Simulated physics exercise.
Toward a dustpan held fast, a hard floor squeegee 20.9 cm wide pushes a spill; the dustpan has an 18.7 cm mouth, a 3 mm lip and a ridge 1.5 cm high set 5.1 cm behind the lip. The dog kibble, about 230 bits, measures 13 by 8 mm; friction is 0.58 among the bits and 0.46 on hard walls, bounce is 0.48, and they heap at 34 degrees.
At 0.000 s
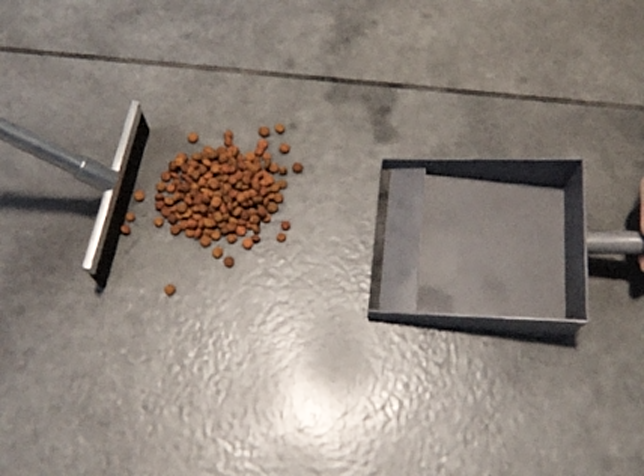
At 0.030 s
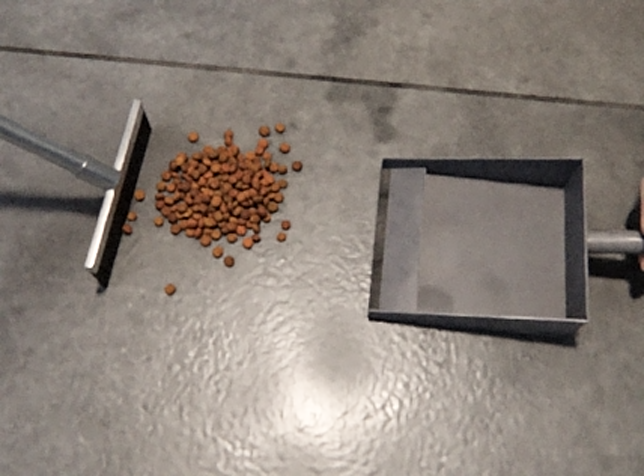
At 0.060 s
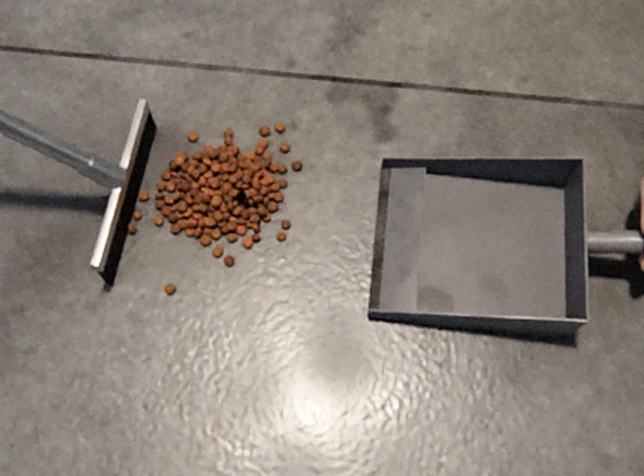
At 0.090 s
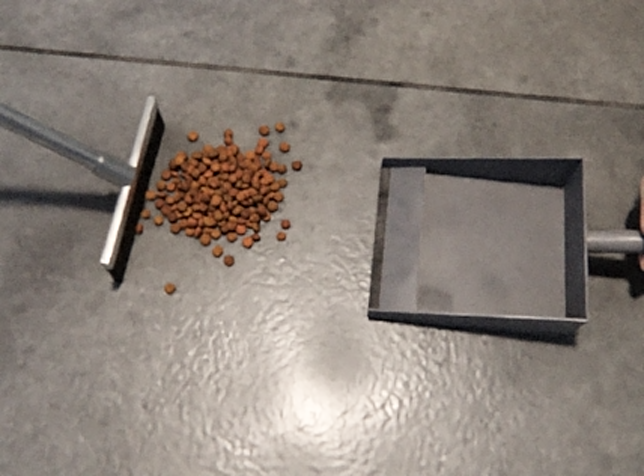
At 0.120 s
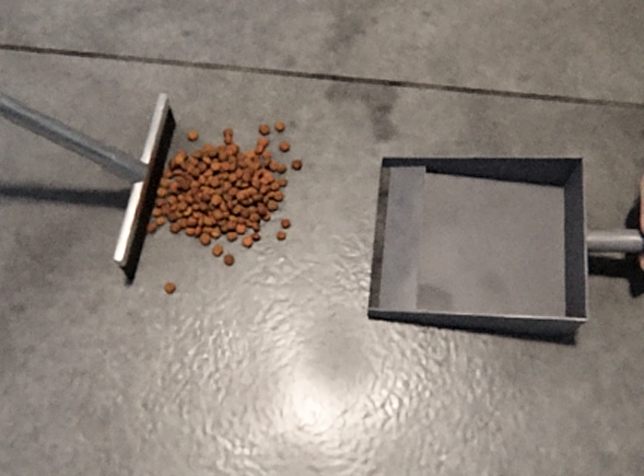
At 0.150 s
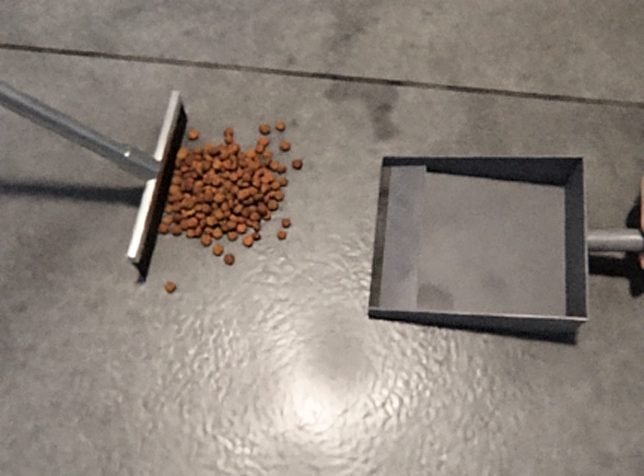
On a grey hard floor, a squeegee sliding right into a heap of brown kibble, a metal dustpan staying still at right.
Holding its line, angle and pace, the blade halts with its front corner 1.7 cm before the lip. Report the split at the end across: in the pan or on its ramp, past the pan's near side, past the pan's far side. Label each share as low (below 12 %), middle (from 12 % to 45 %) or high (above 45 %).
In the pan or on its ramp - middle; past the pan's near side - low; past the pan's far side - middle.
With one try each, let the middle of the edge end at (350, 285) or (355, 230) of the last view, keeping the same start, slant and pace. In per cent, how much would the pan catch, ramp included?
Roughly 40 % and 50 %.
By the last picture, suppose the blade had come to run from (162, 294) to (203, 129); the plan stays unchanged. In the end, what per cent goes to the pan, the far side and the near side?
Final per cent - pan 50, far 15, near 5.
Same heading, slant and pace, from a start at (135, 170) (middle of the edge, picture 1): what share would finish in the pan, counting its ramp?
Close to 10 in a hundred.
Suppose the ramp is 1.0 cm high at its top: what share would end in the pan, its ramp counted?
I'd expect close to 25 per cent.
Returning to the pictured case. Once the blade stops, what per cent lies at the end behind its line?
I'd say close to 10 per cent.
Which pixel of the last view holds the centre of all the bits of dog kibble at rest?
I'd say roughly (384, 183).
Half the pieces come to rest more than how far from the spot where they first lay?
That distance is close to 20 cm.
After 0.41 s, middle of the blade 14 cm from the lip; 0 % over the lip, far side 20 %, near side 0 %.
Then, at 0.58 s, middle of the blade 6 cm from the lip; 0 % over the lip, far side 35 %, near side 0 %.
After 0.87 s, middle of the blade 2 cm from the lip; 25 % over the lip, far side 35 %, near side 0 %.
In the end, at 1.3 s, pan 25 %, near side 0 %, far side 35 %, in front of the lip or behind the blade 35 %.
